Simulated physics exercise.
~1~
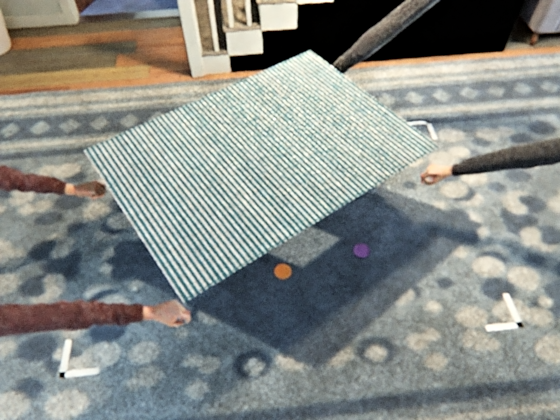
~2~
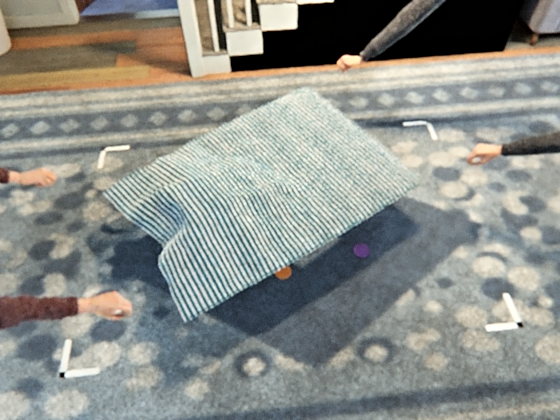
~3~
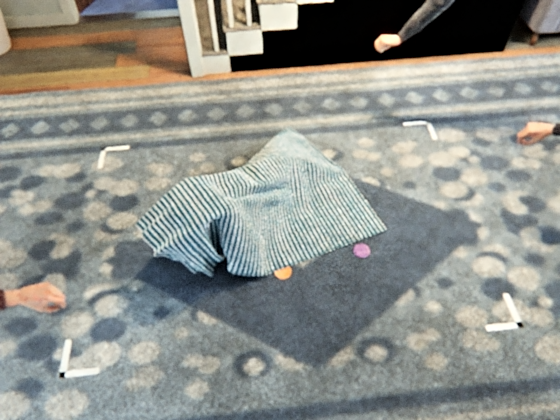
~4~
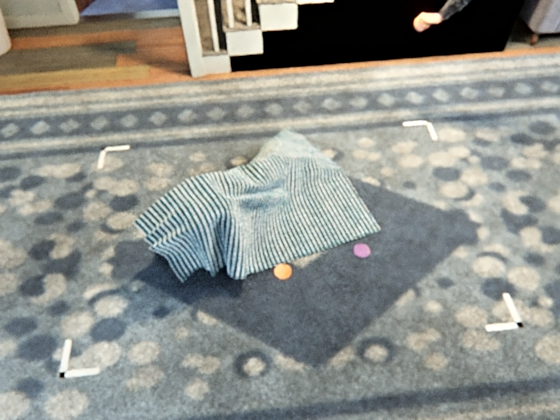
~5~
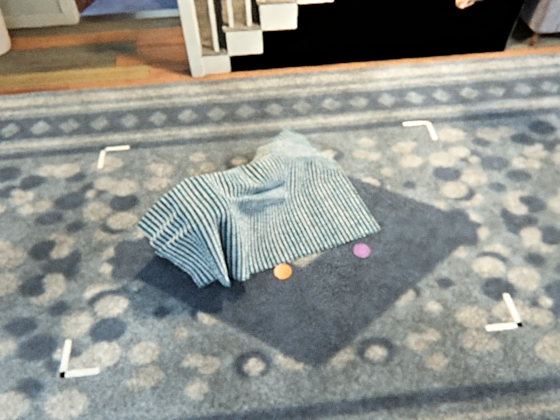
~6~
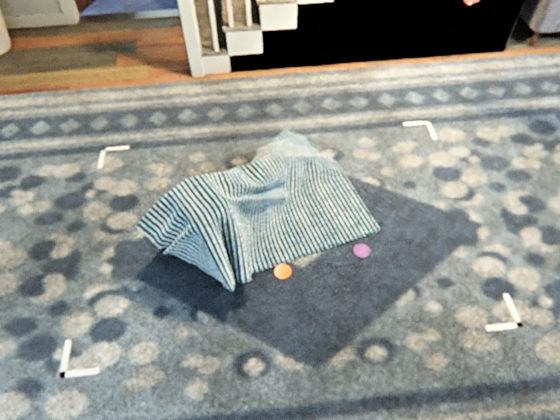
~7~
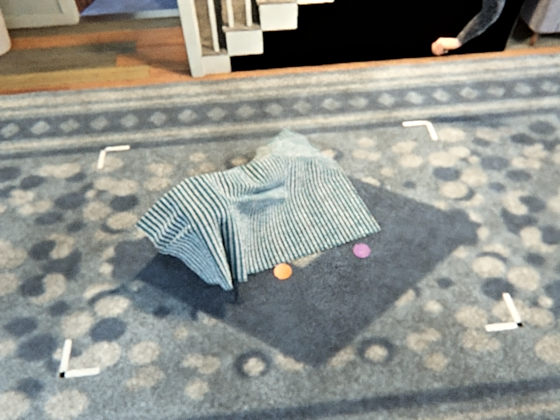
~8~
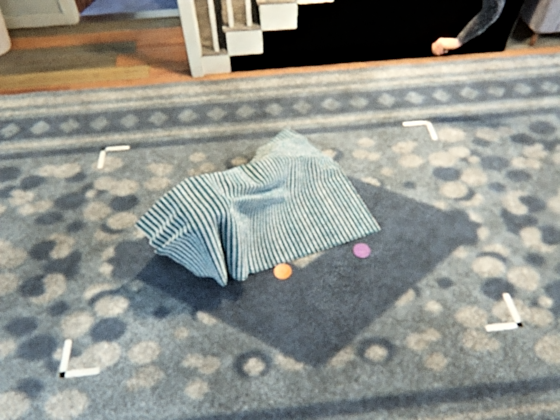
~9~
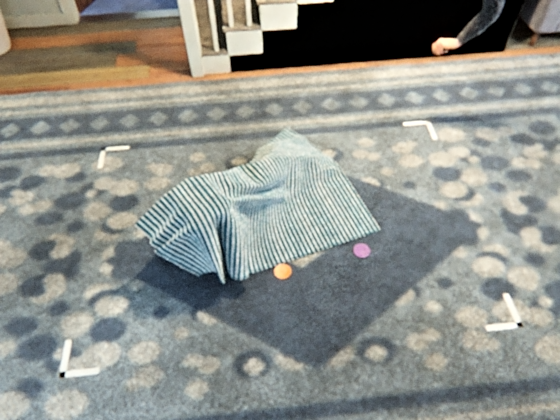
On a patterned blue carpet, hands release a striped blanket that drops and crumples beside two small discs.
